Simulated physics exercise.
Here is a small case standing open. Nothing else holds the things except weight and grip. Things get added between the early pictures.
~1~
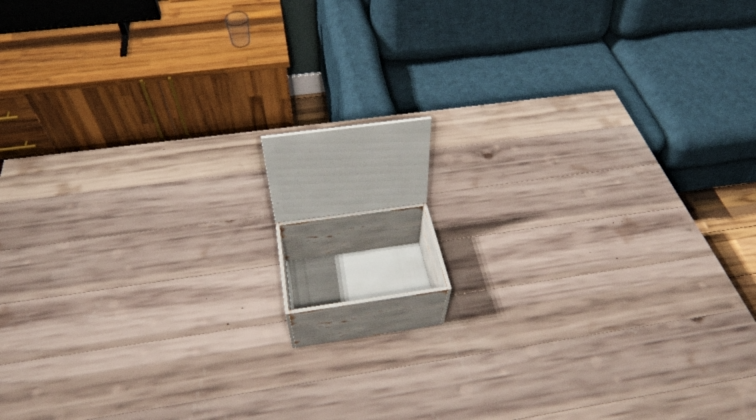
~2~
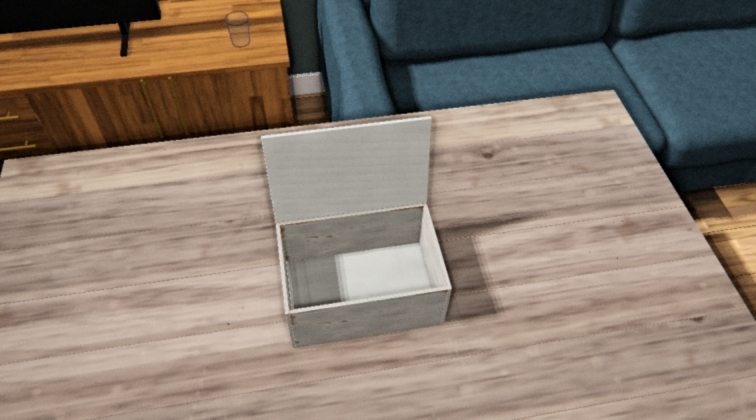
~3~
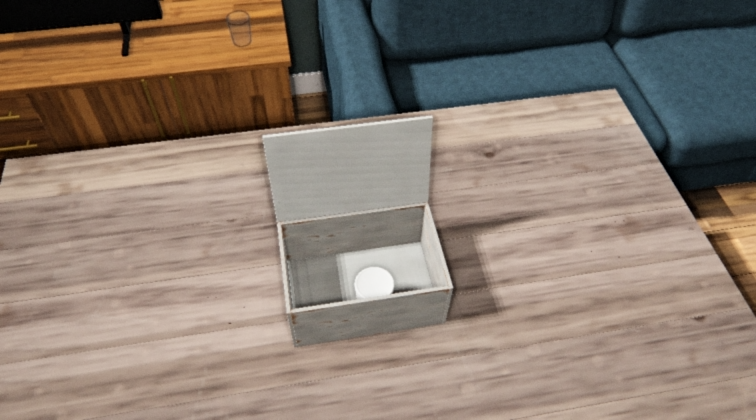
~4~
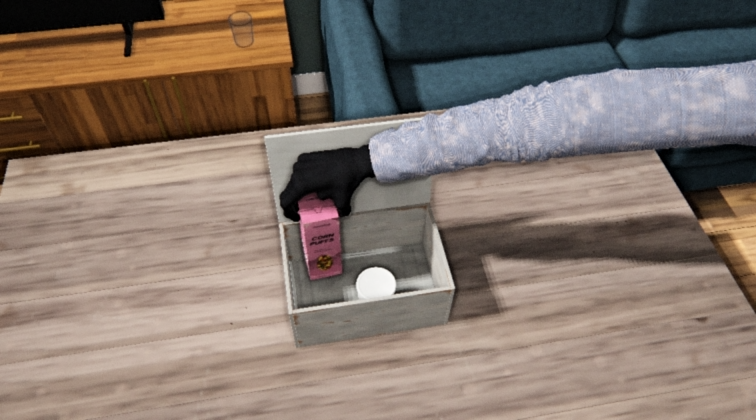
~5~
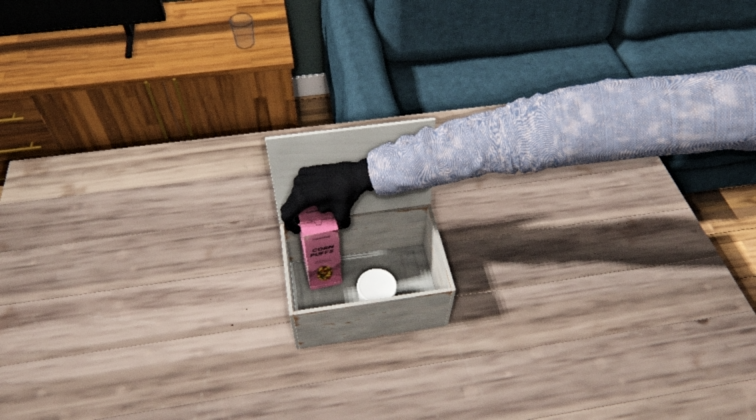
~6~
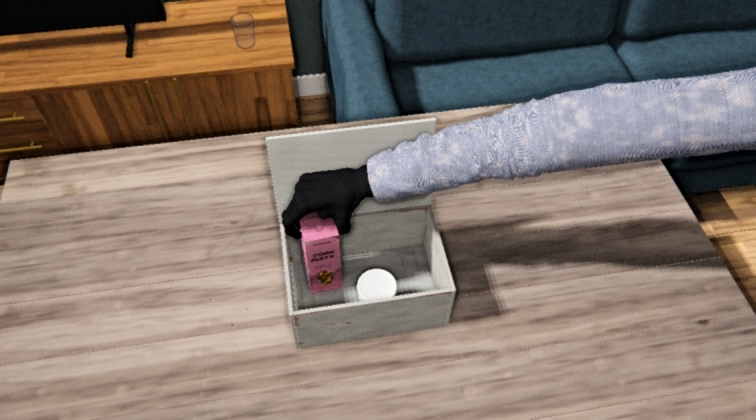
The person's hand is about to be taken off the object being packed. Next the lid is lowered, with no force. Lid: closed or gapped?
Gapped.
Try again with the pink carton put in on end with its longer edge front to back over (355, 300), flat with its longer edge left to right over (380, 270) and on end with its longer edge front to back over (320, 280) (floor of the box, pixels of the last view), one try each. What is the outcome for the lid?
With the first placement it doesn't close, with the second it closes properly, and with the third it doesn't close.
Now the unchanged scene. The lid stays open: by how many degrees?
It stays some 25° above the rim.
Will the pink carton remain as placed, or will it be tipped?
It tips.
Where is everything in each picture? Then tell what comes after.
In the first picture, the last thing is not in view yet.
In the second picture, the last thing is not in view yet.
In the third picture, the last thing is not in view yet; white tin (374, 295).
The fourth picture shows on its way; pink carton (320, 234); white tin (376, 295).
The fifth picture shows on its way; pink carton (320, 246); white tin (377, 297).
The sixth picture shows put in, still held; pink carton (321, 251); white tin (377, 297).
Then, 1.70 s past the last view, lid 69° above the rim; pink carton rocked 5° from its first pose near (321, 253).
Then, 2.60 s past the last view, lid 35° above the rim; pink carton rocked 27° from its first pose near (325, 269).
Finally, lid 24° above the rim; down or leaning hard in the box, pink carton; white tin still in place. Final places as the last picture's camera would see them, pink carton near (327, 279).
